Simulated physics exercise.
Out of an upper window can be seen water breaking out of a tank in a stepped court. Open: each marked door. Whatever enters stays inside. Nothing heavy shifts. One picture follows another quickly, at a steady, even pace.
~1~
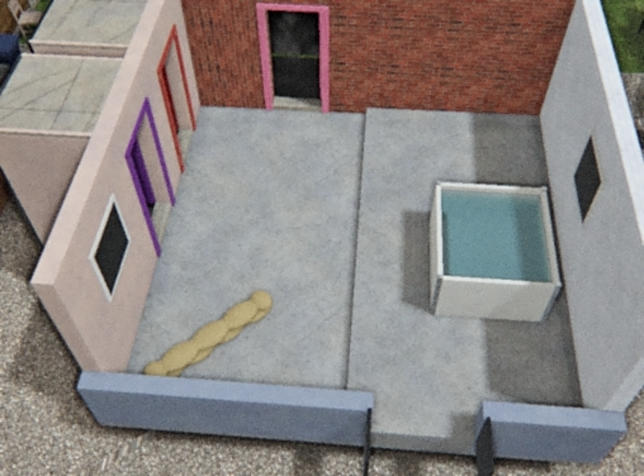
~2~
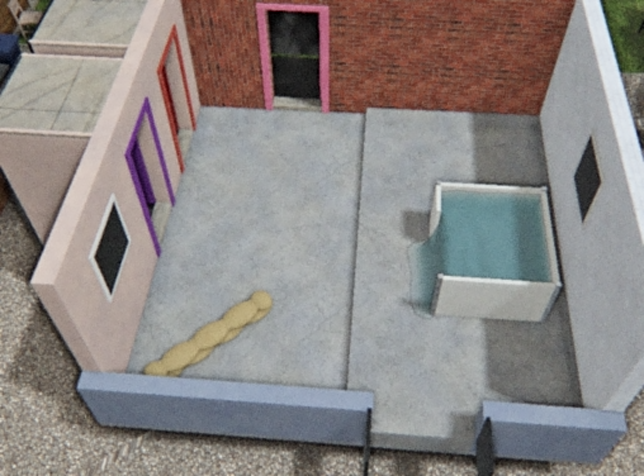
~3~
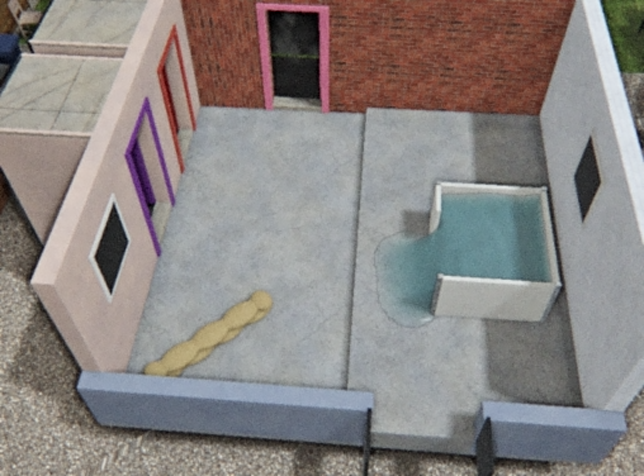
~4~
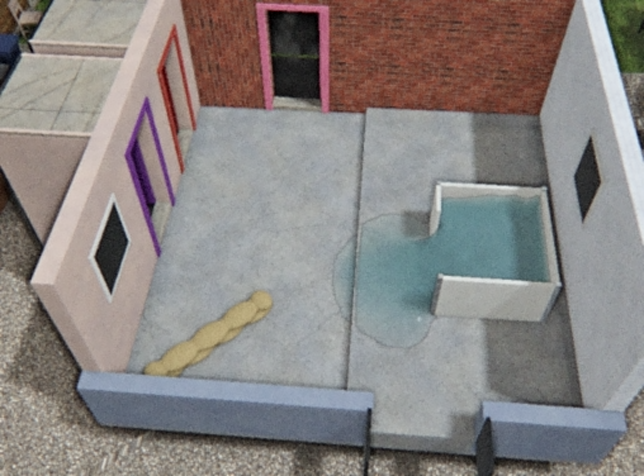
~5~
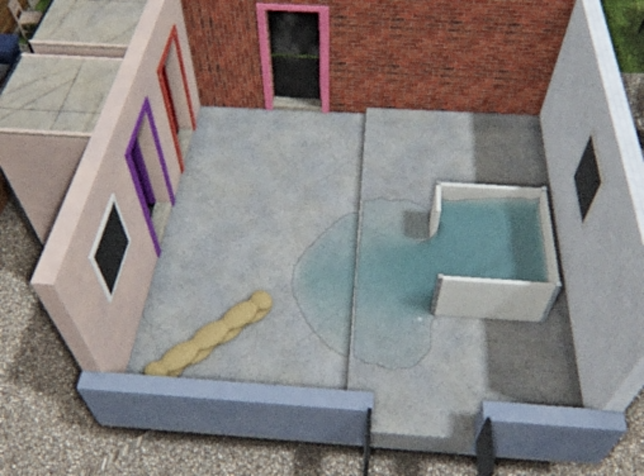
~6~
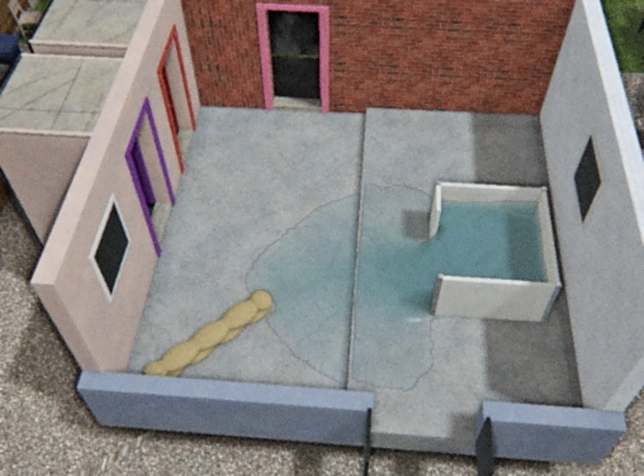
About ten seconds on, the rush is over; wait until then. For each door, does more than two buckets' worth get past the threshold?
Door by door: The pink door - no; the purple door - yes; the red door - yes.
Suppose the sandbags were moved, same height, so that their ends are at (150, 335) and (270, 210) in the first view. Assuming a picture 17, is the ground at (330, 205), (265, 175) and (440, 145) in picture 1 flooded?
Taking them as given, you'd find inundated, inundated and unwetted.
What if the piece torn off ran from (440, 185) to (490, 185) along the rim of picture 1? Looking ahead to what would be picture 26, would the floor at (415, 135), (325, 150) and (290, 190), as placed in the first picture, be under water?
In turn: Awash, under water, not flooded.
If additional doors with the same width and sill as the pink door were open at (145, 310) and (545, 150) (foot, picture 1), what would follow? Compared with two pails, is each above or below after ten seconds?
First exceeds it, then falls short.
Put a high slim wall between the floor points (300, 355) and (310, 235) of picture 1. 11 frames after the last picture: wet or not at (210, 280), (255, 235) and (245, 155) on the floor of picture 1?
The first is still bare, the second still bare and the third inundated.
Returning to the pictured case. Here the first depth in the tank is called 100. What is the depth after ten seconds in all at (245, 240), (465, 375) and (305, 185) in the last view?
14, 0 and 6 per cent, roughly.
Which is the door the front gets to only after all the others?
Last in line is the pink door.
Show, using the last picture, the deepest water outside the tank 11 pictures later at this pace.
Around (119, 399).
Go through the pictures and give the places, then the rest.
In the first picture, the tank at (494, 235) is whole and still.
In the second picture, water pours out at (436, 268) and has run to (429, 316).
In the third picture, water pours out at (436, 269) and has run to (385, 245).
In the fourth picture, water pours out at (436, 270) and has run to (340, 261).
In the fifth picture, water pours out at (436, 270) and has run to (297, 281).
In the sixth picture, the front is at (252, 285), out from the gap at (436, 270).
A moment on, water covers 40 % of the floor; the pink door not reached, the purple door wet at the sill, nothing in, the red door not reached.
Next, water covers 50 % of the floor; the pink door not reached, the purple door over two buckets in, the red door wet at the sill, nothing in.
Then, water covers 50 % of the floor; the pink door not reached, the purple door far over two buckets in, the red door under two buckets in.
Later, water covers 60 % of the floor; the pink door wet at the sill, nothing in, the purple door far over two buckets in, the red door over two buckets in.
In the end, water covers 55 % of the floor; the pink door under two buckets in, the purple door far over two buckets in, the red door over two buckets in.
